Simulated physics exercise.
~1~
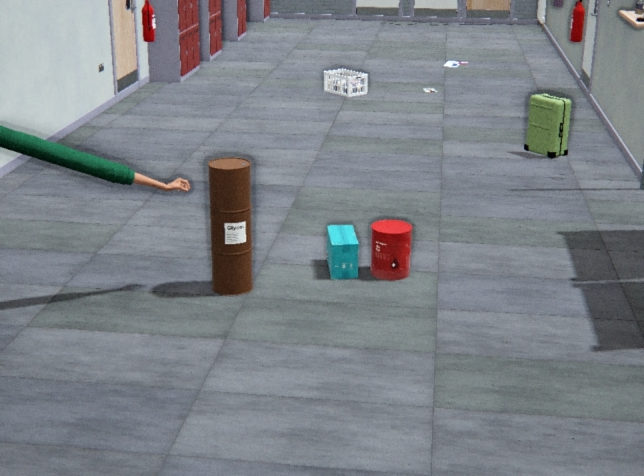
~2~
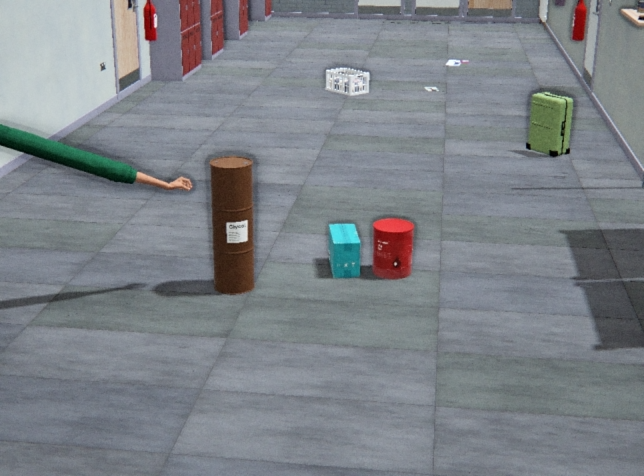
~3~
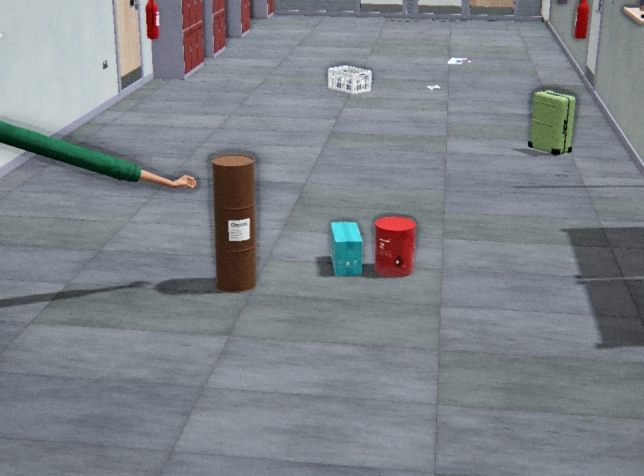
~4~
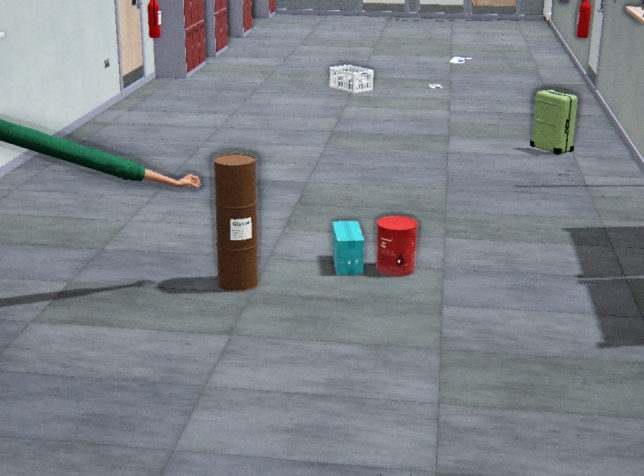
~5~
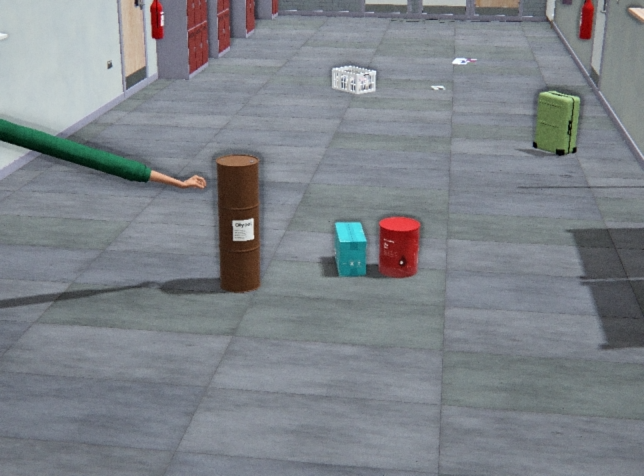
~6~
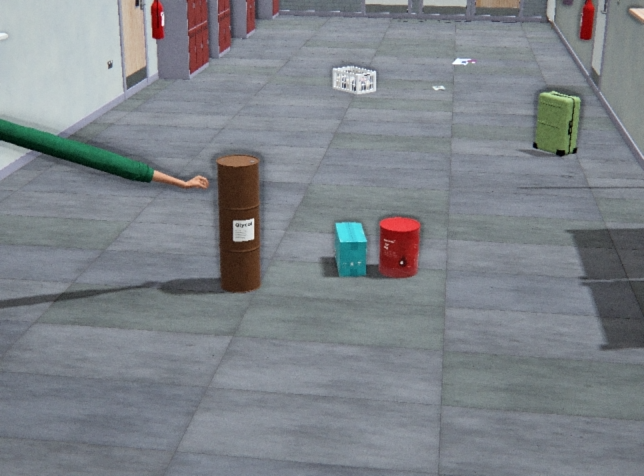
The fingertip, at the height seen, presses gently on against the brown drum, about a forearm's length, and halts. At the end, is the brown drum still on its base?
Most likely it ends up overbalanced.
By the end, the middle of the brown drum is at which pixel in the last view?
Near (333, 271).
Then, 1.00 s later than the last frame, brown drum tilted by 12° near (253, 222).
Then, 1.90 s later than the last frame, brown drum tilted by 43° near (289, 230).
Then, 2.20 s later than the last frame, brown drum on its side near (329, 270).
When it is over, lying over on the floor, brown drum. End places, in pixels of the last picture, brown drum near (333, 271).
